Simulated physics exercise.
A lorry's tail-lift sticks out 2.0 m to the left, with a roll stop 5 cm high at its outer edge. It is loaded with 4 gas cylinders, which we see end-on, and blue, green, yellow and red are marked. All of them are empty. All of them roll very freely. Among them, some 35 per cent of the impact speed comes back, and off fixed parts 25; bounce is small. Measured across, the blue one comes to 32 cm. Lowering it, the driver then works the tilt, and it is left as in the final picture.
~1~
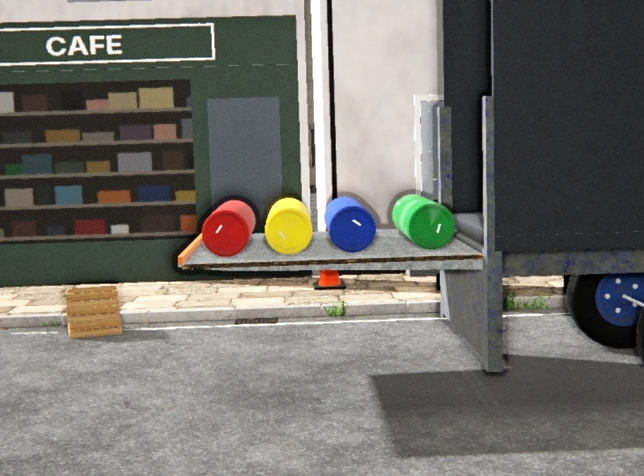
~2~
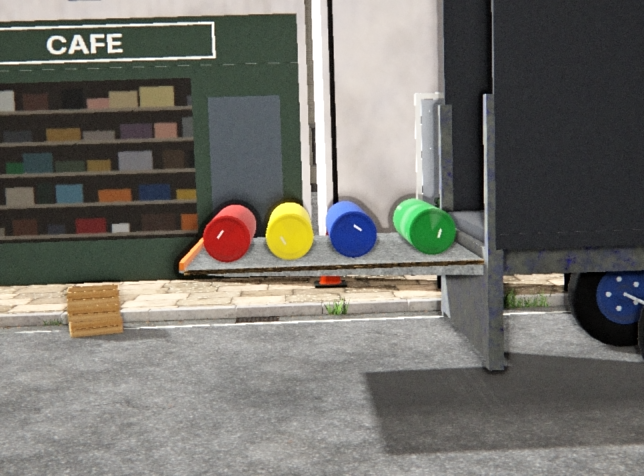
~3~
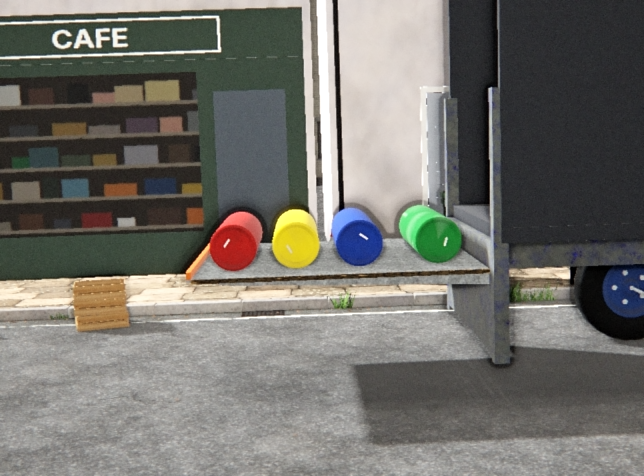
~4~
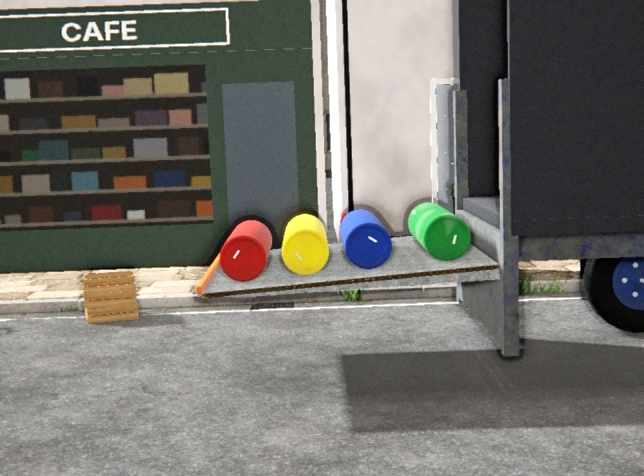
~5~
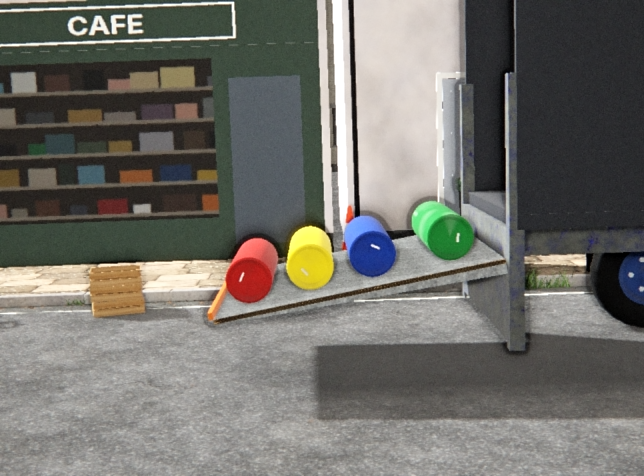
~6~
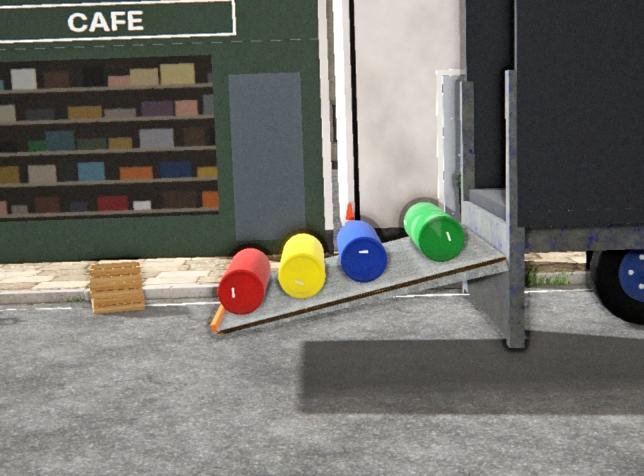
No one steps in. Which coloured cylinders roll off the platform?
The blue fails to stay on; the green fails to stay on; the yellow fails to stay on; the red fails to stay on.
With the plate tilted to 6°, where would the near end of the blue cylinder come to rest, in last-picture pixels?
(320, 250), roughly.
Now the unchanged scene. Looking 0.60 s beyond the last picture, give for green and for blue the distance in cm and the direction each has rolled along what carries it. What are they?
Green 50 left, blue 50 left.
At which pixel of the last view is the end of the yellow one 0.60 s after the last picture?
Roughly at (258, 288) in the last picture.
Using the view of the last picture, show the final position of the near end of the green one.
It comes to rest around (23, 372).
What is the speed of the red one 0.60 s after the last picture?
Close to 0.6 m/s then.
Then, 0.6 s past the sixth picture, blue is on the plate, 65 cm from the stop, rolling left; green is on the plate, 115 cm from the stop, rolling left; yellow is on the plate, 30 cm from the stop, rolling left; red is on the plate, 5 cm from the stop, rolling left; 0 of 4 are off.
Then, 1.3 s past the sixth picture, blue is on the plate, 15 cm from the stop, rolling left; green is on the plate, 50 cm from the stop, rolling left; yellow is over the stop and falling; red is on the ground; 2 of 4 are off.
Then, 2.2 s past the sixth picture, blue is off the lift, on the ground; green is over the stop and falling; yellow is on the ground; red is off the lift, on the ground; 4 of 4 are off.
Finally (4.9 s after the last picture), blue is on the ground; green is on the ground; yellow is off the lift, on the ground; red is on the ground; 4 of 4 are off.
